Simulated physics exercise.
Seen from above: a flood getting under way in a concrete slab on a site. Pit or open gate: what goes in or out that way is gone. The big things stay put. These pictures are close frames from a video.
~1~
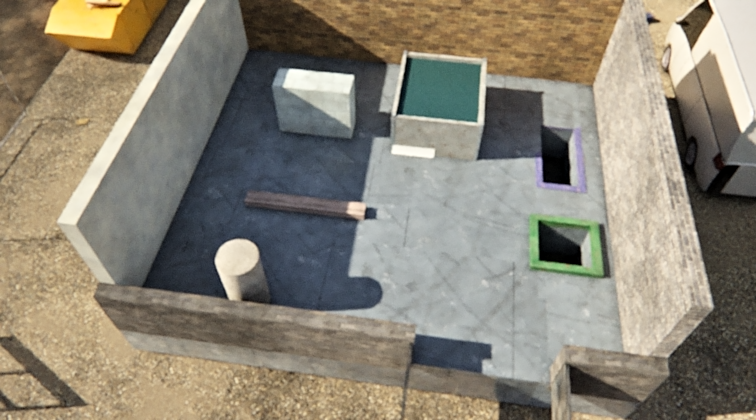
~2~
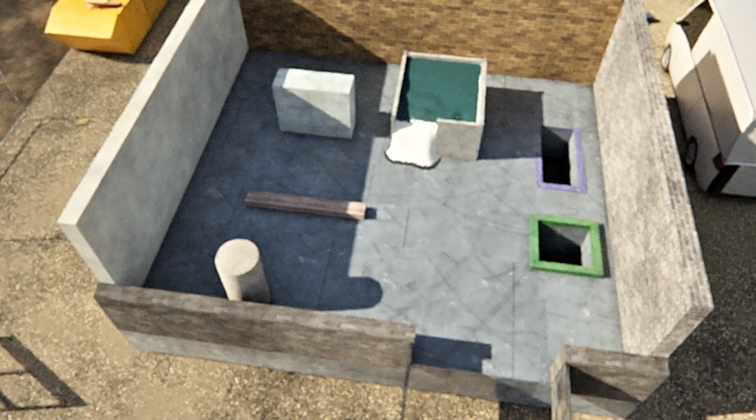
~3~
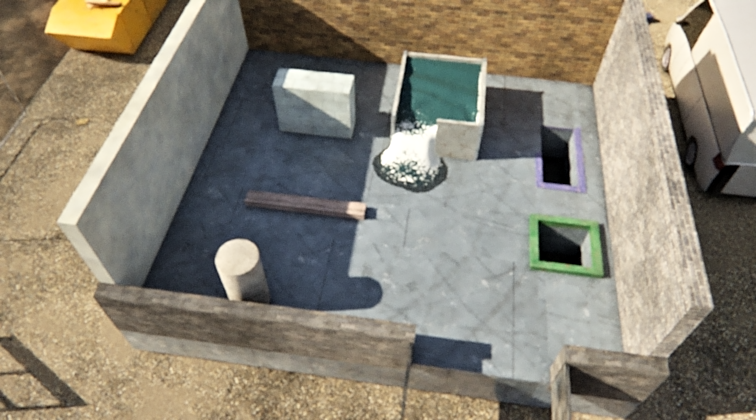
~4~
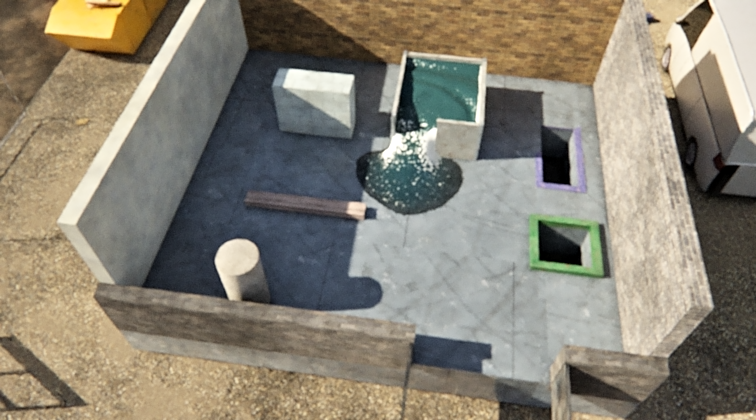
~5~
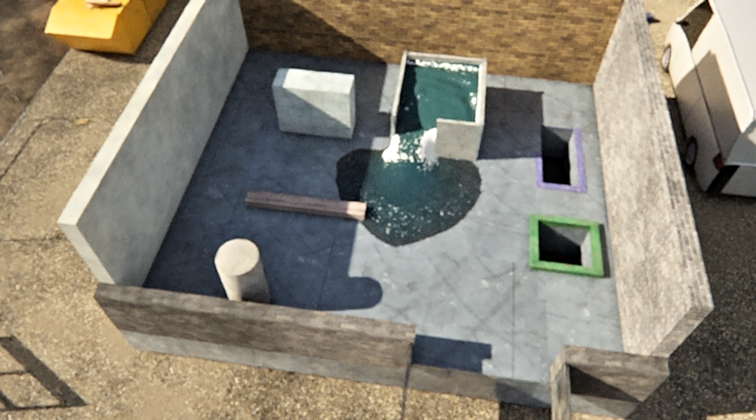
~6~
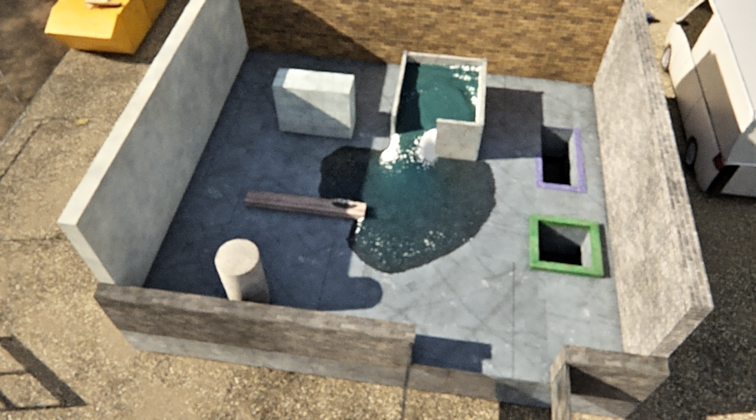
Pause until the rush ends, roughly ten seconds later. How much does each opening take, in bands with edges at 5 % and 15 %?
Gate: More than 15 %, blue pit: Less than 5 %, green pit: Less than 5 %.
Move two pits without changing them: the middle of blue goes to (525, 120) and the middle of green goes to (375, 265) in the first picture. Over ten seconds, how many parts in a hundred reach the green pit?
Out of a hundred parts, 20 go to green.
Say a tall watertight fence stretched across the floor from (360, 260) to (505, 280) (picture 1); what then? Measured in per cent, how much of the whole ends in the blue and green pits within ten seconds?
Percent shares - blue: 4; green: 8.
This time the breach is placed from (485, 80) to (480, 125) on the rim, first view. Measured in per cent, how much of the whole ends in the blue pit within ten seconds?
That would be blue at 75 percent.
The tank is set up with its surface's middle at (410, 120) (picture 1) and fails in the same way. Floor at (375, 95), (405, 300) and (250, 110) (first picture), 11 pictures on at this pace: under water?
Looking at all three, I'd call them bone dry, swamped, bone dry.
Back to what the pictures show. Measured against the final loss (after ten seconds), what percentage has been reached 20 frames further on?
About 35 per cent.
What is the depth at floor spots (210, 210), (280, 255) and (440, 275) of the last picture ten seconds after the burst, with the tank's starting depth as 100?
In the order asked, some 4, 8 and 4 in a hundred.
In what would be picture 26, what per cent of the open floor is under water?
Roughly 50 per cent.
A moment on, water covers 30 % of the floor; the gate 0 %, the blue pit 0 %, the green pit 0 %.
Next, water covers 45 % of the floor; the gate 4 %, the blue pit 0 %, the green pit 0 %.
Then, water covers 50 % of the floor; the gate 12 %, the blue pit 0 %, the green pit 0 %.
Later, water covers 65 % of the floor; the gate 21 %, the blue pit 0 %, the green pit 0 %.
In the end, water covers 75 % of the floor; the gate 31 %, the blue pit 1 %, the green pit 0 %.
